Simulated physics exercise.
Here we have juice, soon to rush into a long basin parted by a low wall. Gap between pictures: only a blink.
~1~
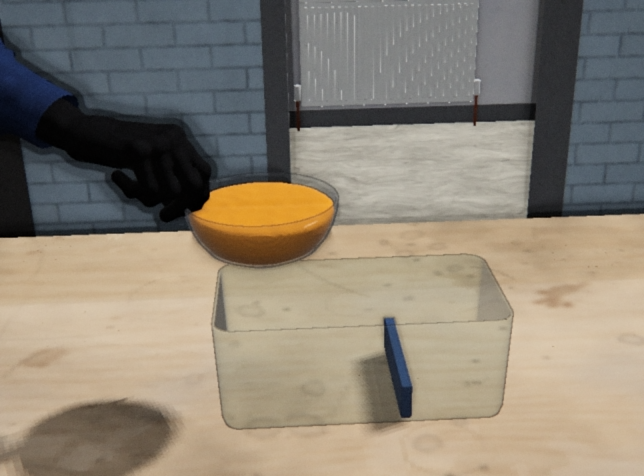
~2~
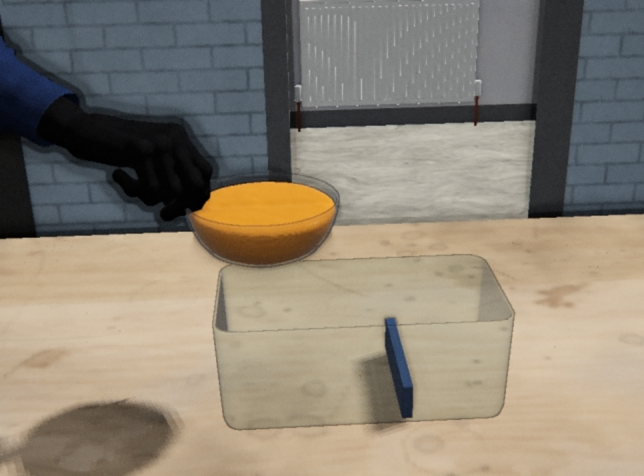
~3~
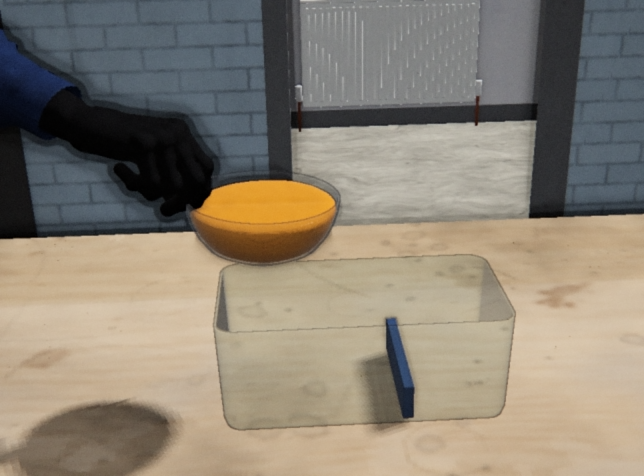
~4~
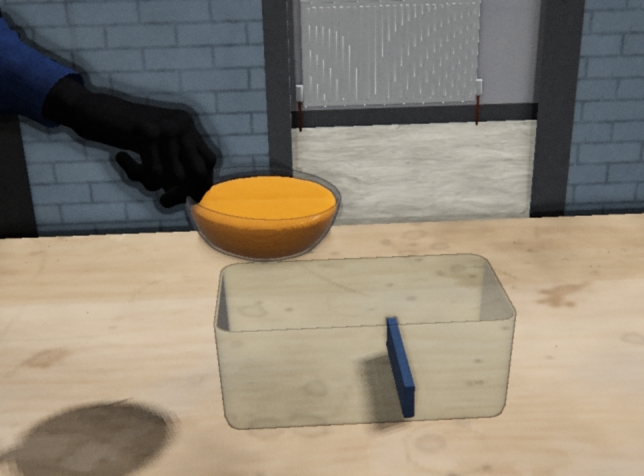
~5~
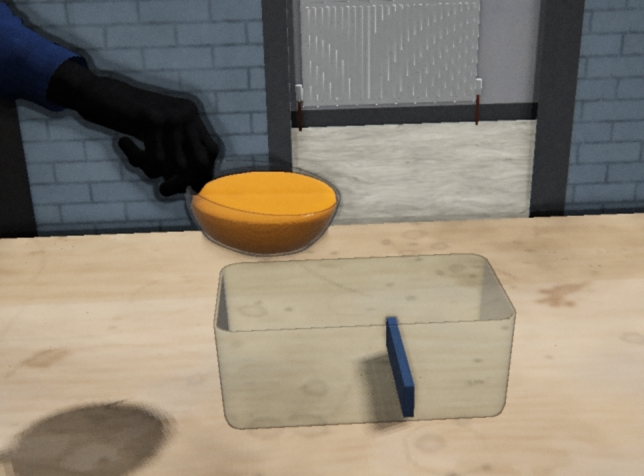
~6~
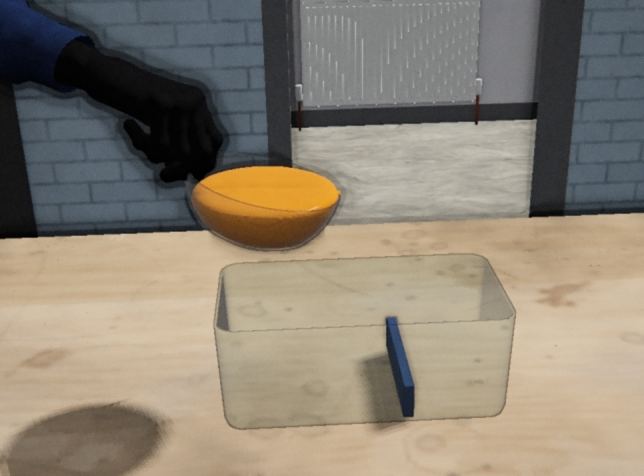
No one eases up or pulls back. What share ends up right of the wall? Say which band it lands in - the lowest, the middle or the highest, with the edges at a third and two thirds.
The quantity right of the wall will come in past two thirds.
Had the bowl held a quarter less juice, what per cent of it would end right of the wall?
I'd put it at some 90 %.
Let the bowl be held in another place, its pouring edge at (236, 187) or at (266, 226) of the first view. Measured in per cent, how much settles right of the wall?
First try: Near 10 percent; second try: Near 5 percent.
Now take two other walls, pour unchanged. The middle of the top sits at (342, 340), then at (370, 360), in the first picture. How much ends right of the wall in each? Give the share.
In turn some 100 and 85 in a hundred.
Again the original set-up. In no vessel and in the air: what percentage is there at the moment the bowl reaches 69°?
Something close to 40 percent of it.
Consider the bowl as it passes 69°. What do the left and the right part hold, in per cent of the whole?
Left: 5 %. Right: 30 %.
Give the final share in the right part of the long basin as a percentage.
85 %.
A moment on, the bowl is tipped part way and 26 per cent is still to pour, 7 is left of the wall and 30 right of it.
Next, the bowl is tipped right over and 0 per cent is still to pour, 12 is left of the wall and 86 right of it.
Then the bowl is tipped right over and 0 per cent is still to pour, 16 is left of the wall and 84 right of it.
Later the bowl is tipped right over and 0 per cent is still to pour, 16 is left of the wall and 83 right of it.
Finally, 16 per cent lies left of the wall, 83 right of it and 0 outside.
